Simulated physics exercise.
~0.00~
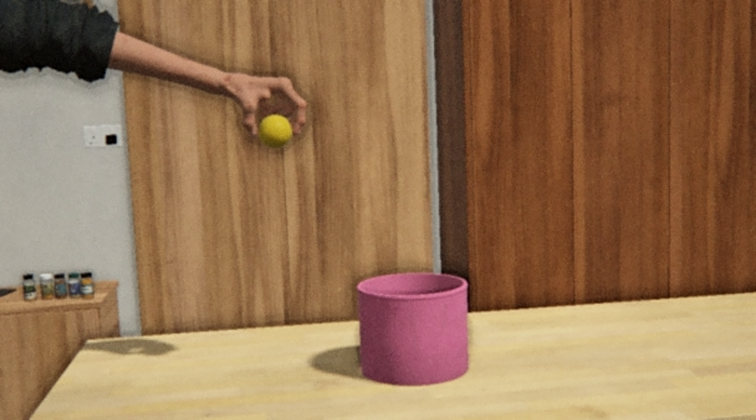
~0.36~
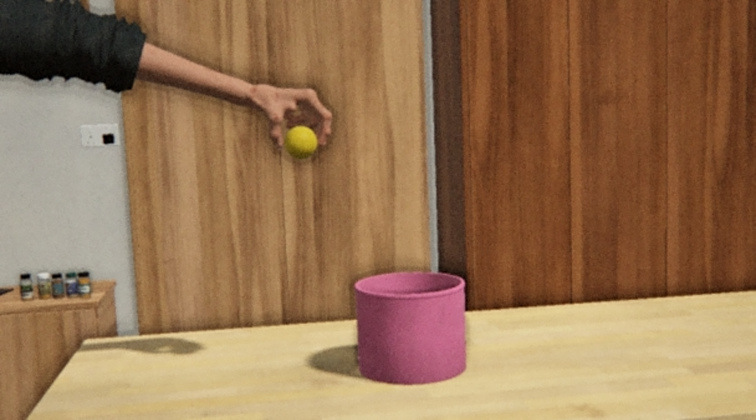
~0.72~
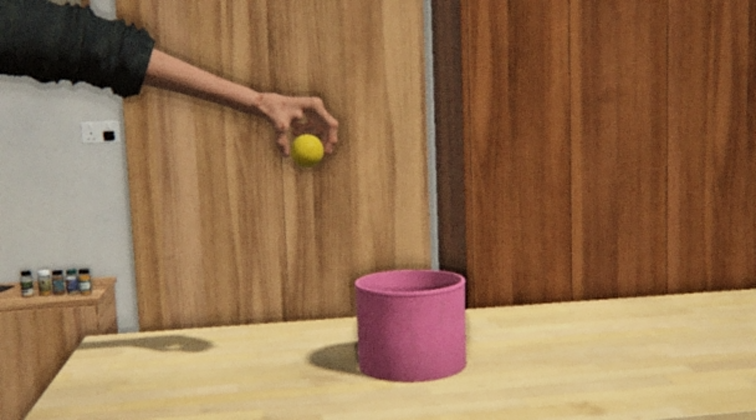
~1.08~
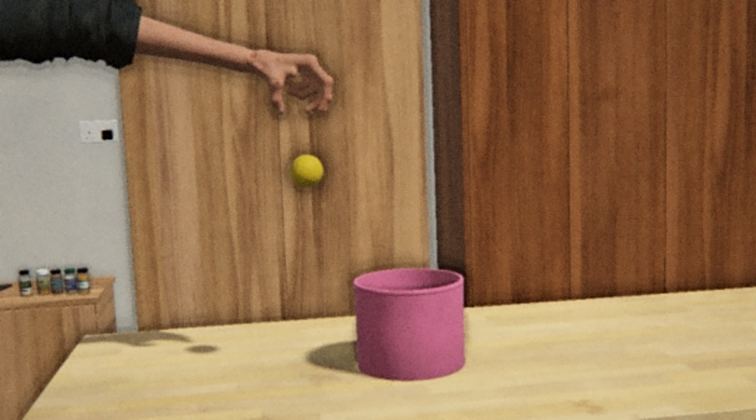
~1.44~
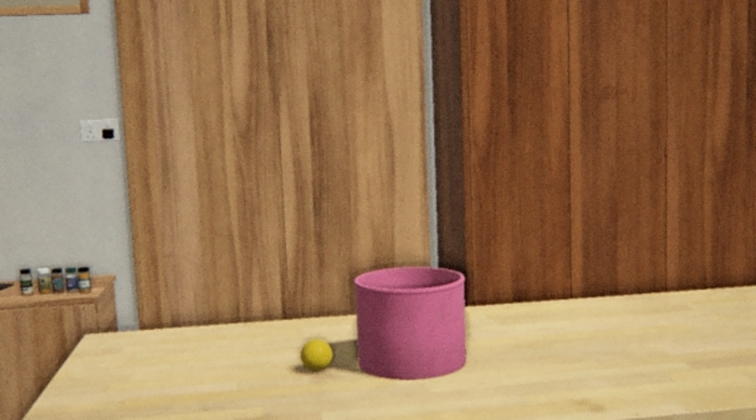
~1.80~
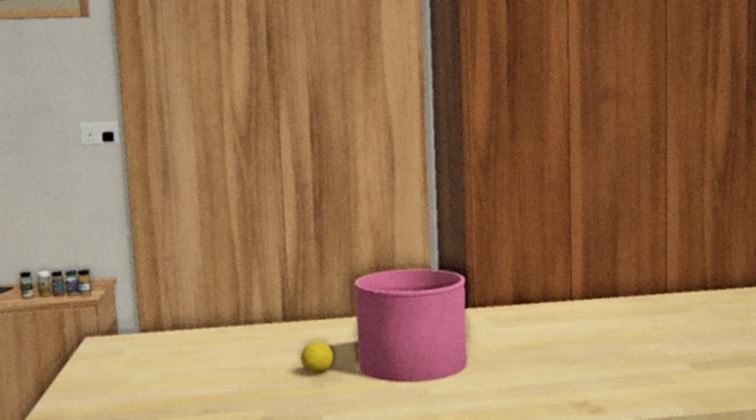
In this clip, a hand holding a small yellow lemon above a wooden table moves right toward a pink container, lowers slightly and lets go. The lemon falls, missing the container, and ends at rest on the table just to its left, with the hand gone from view.
